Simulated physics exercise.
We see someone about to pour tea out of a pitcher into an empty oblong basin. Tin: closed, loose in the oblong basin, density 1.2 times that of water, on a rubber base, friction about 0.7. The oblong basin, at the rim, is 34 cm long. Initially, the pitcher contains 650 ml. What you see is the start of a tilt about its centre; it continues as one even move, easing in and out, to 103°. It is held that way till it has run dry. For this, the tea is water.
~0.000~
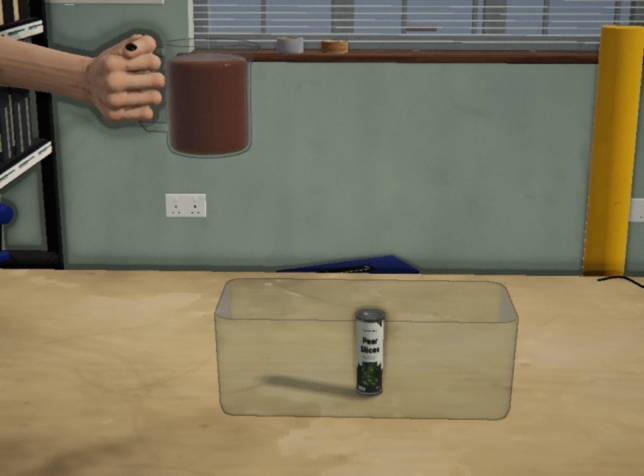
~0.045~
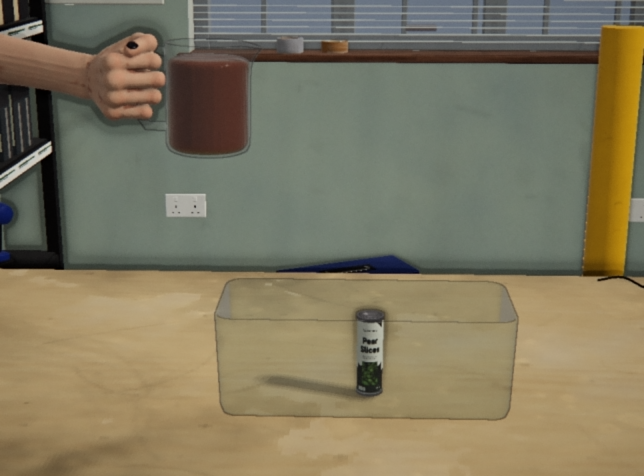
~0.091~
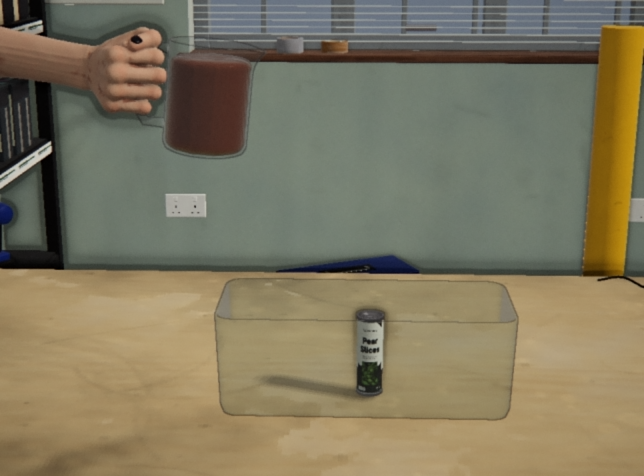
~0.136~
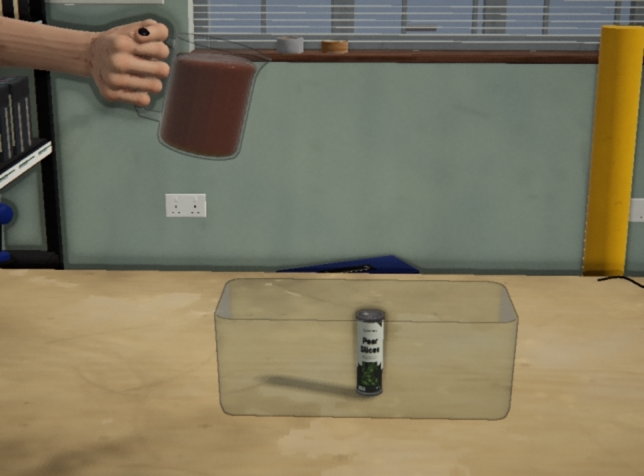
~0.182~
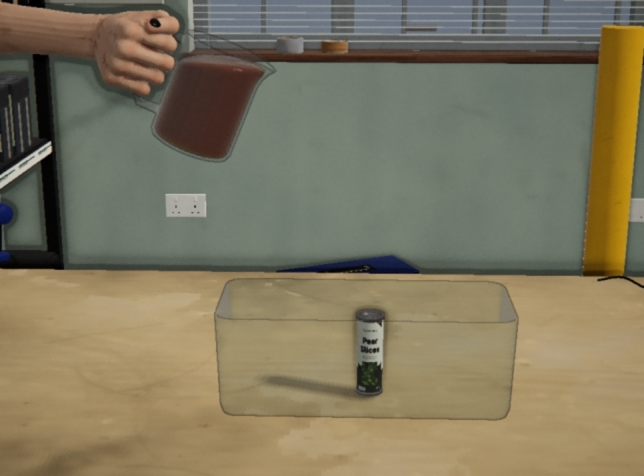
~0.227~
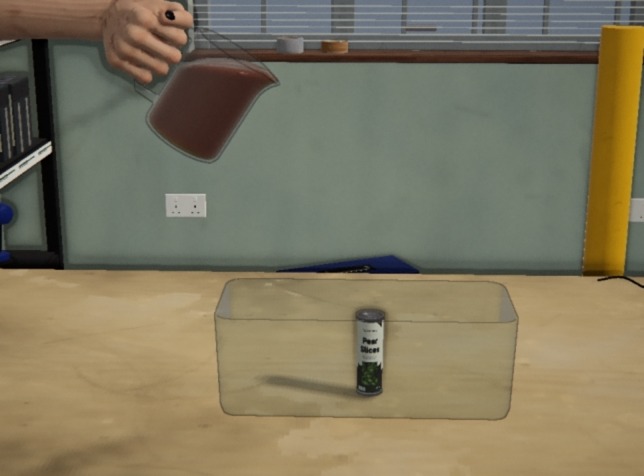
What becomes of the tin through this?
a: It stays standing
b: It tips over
The answer is b.
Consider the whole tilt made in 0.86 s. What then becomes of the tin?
Result: Tin tipped over.
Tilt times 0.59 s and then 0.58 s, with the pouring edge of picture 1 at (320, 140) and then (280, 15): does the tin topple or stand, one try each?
Try 1: Still standing; try 2: Still standing.
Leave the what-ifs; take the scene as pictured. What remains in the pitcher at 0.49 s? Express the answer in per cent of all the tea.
At that time about 62 in a hundred parts are still held.
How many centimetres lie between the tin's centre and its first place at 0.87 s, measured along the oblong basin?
About 9 cm.
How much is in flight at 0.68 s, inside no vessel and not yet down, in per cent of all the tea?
About 34 % of the total.
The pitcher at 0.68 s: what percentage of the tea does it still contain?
20 in a hundred, give or take.
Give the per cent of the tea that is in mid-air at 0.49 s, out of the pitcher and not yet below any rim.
Roughly 34 percent.
After 0.49 s the tilt is 95° and 63 per cent is still to pour; the tin stands where it began.
After 0.68 s the tilt is 103° and 21 per cent is still to pour; the tin stands 2 cm from where it began.
After 0.87 s the tilt is 103° and 6 per cent is still to pour; the tin lies on its side.
After 1.09 s the tilt is 103° and 1 per cent is still to pour; the tin lies on its side.
In the end the tin lies on its side.
